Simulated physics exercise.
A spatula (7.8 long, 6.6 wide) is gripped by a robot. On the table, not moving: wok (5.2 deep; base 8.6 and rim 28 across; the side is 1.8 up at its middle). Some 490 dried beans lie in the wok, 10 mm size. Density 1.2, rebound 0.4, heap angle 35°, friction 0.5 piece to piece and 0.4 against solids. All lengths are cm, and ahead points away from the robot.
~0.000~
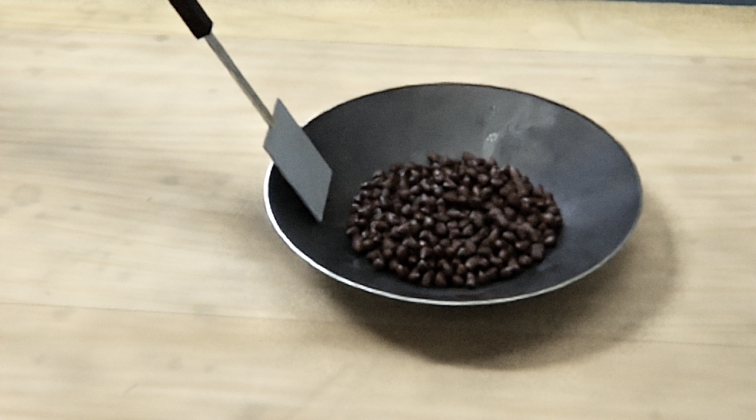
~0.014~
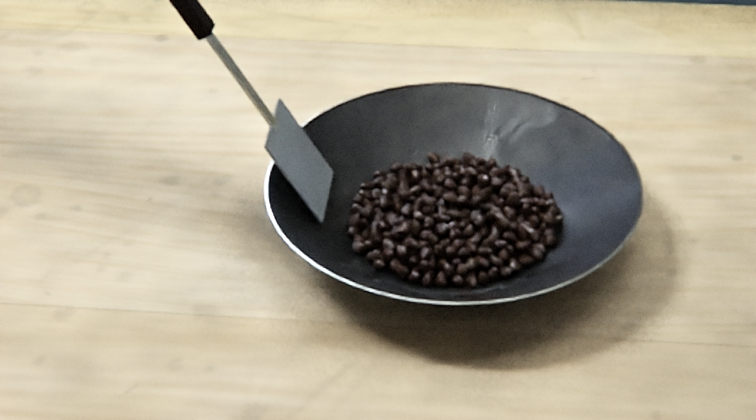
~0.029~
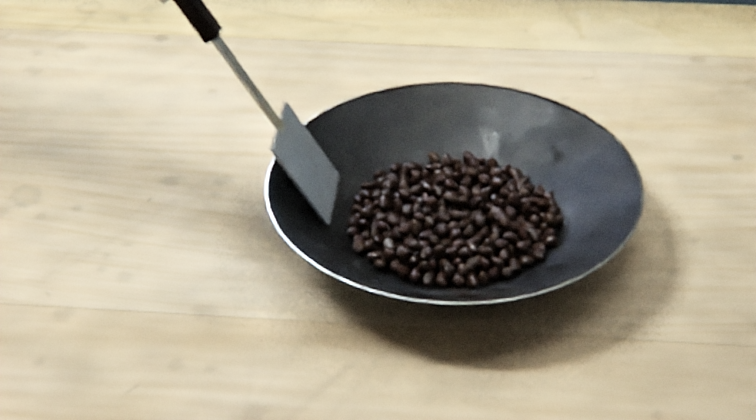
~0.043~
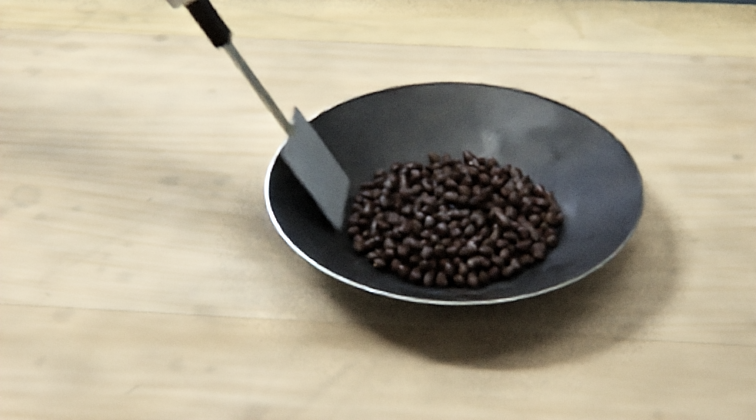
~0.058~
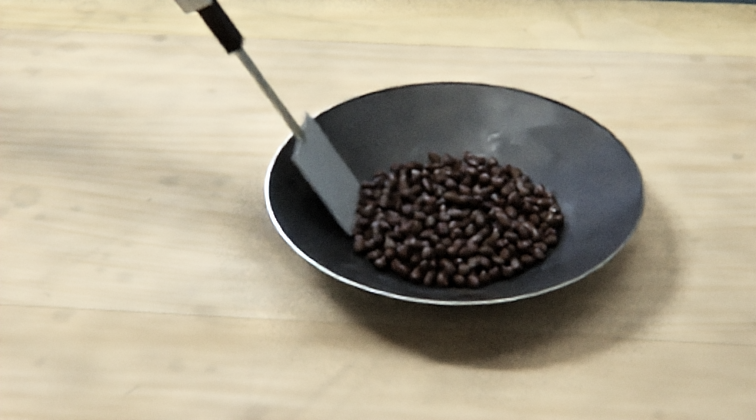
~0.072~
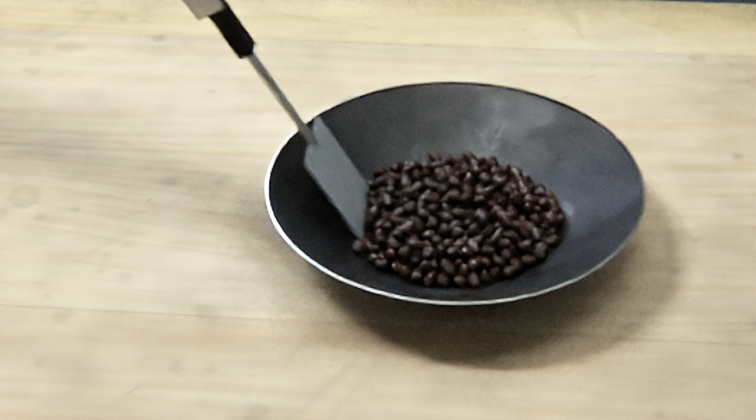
Spatula with a black handle sliding slowly rightward inside a dark wok, nudging the left edge of a pile of dark beans.
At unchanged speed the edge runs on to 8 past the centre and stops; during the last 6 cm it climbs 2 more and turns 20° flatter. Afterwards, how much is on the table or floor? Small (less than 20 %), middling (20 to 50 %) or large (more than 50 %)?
A small share, less than 20 %, ends on the table or floor.
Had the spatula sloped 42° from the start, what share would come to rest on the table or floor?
In that case some 5 per cent.
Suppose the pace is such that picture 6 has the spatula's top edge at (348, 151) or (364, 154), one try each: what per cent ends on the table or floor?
About 30 and 35 per cent.
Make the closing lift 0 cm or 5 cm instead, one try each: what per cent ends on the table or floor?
About 15 and 5 per cent.
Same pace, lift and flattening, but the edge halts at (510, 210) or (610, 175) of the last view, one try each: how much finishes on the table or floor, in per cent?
About 0 and 30 per cent.
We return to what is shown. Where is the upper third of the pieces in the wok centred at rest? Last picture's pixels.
Around (588, 193).
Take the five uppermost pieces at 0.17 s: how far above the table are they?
About 5 cm.
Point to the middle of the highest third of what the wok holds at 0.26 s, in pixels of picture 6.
At about (577, 196).
After 0.17 s, sloping 60°, highest piece 5 above the table; 487 in the wok.
After 0.26 s, sloping 53°, highest piece 7 above the table; 487 in the wok.
After 0.51 s, sloping 40°, highest piece 7 above the table; 468 in the wok, 19 on the table or floor.
After 1.56 s, sloping 40°, highest piece 6 above the table; 466 in the wok, 21 on the table or floor.
At rest, 466 in the wok, 21 on the table or floor. That is 4 % on the table or floor.
